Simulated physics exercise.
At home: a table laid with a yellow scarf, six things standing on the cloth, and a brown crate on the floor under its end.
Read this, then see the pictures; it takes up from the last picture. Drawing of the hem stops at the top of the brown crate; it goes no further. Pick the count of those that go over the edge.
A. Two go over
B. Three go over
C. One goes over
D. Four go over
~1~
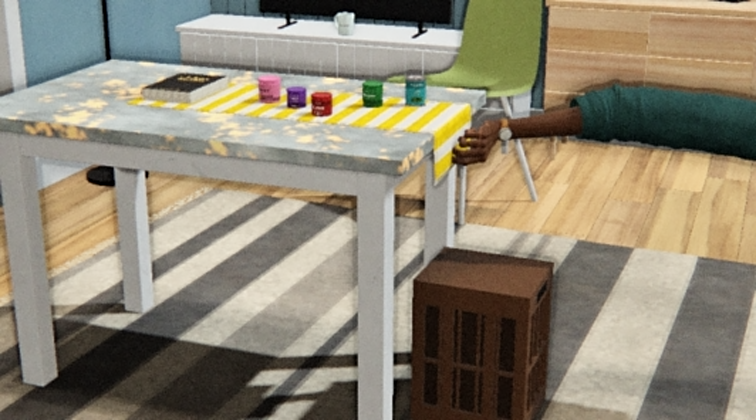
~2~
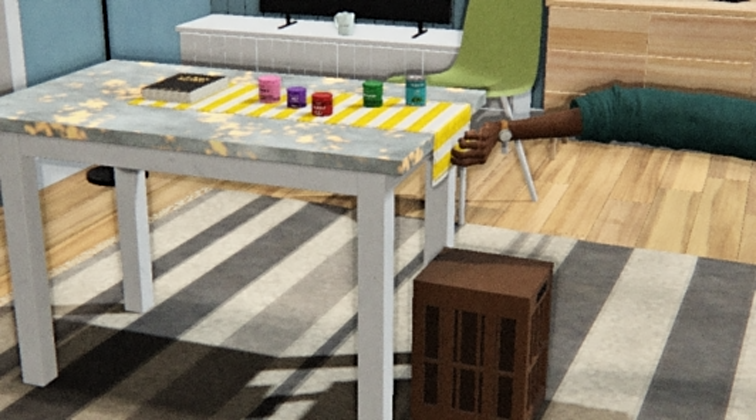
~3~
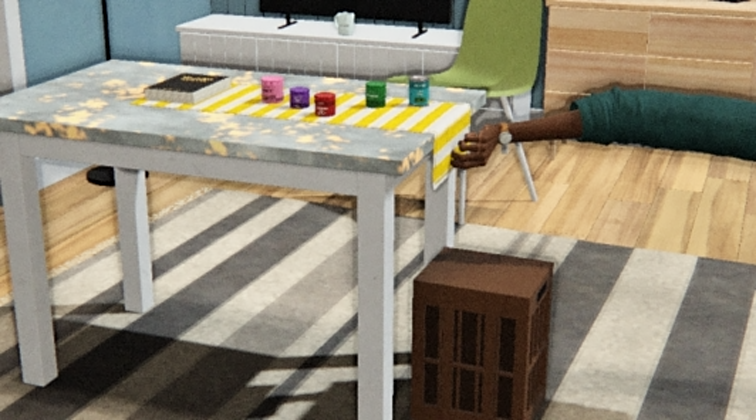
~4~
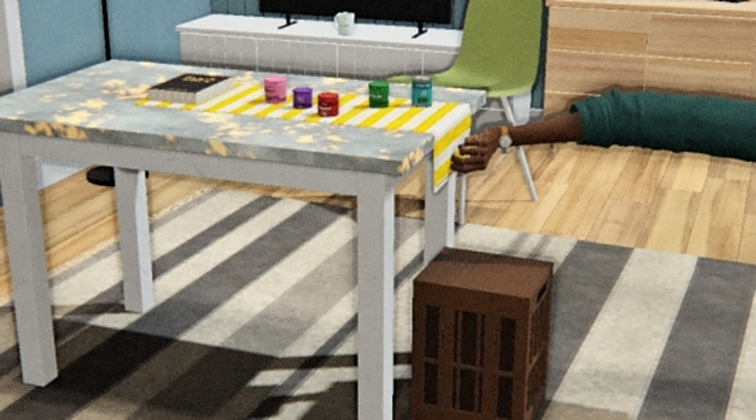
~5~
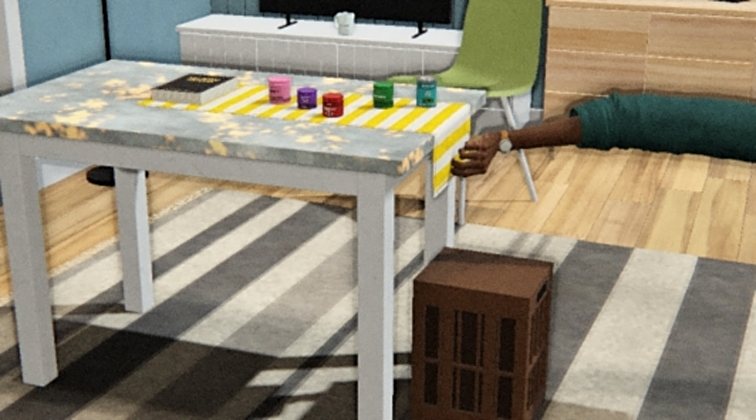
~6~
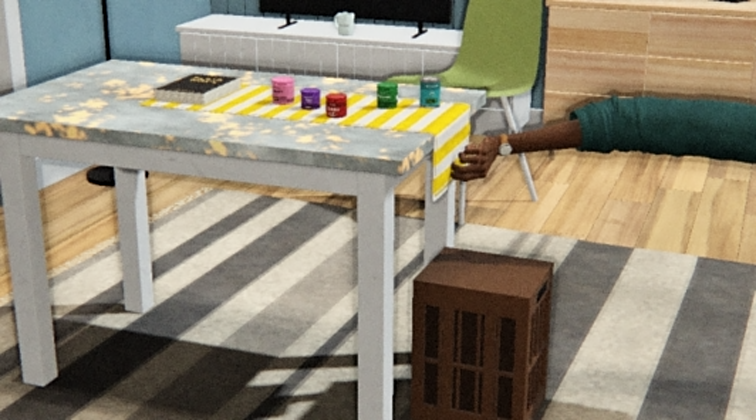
Answer: A.
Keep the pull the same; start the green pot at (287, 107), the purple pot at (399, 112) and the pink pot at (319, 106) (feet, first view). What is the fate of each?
As for the green pot, it stays where it is; the purple pot tips off; the pink pot stays where it is.
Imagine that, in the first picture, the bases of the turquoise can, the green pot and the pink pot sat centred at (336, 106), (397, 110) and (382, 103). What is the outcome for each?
Outcome: Turquoise can is still in place, green pot is gone, pink pot is gone.
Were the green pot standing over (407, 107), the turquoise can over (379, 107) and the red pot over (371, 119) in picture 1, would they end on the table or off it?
Record - green pot lost; turquoise can lost; red pot lost.
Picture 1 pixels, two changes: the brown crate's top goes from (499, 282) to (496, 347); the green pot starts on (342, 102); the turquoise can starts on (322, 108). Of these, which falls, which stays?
Result - the green pot comes off, and the turquoise can comes off.
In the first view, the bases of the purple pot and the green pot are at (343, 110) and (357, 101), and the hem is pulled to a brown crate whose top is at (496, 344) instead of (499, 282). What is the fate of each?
Result: Purple pot gone, green pot gone.
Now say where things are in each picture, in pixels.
The first picture shows hem (434, 186); turquoise can (416, 77); green pot (373, 83); red pot (322, 94); purple pot (296, 89); pink pot (269, 78); top of the crate (499, 282).
The second picture shows hem (432, 186); turquoise can (416, 77).
The third picture shows hem (434, 189); green pot (376, 83).
The fourth picture shows hem (434, 193); red pot (328, 95); top of the crate (499, 282).
The fifth picture shows hem (434, 198); purple pot (307, 90).
The sixth picture shows hem (433, 201); turquoise can (430, 79); green pot (387, 84); red pot (336, 95); purple pot (310, 90); pink pot (283, 79).
Early on, hem near (452, 237); turquoise can gone.
Midway, hem on the crate; turquoise can and green pot gone.
Finally, hem on the crate; turquoise can and green pot gone. Over the edge go two.
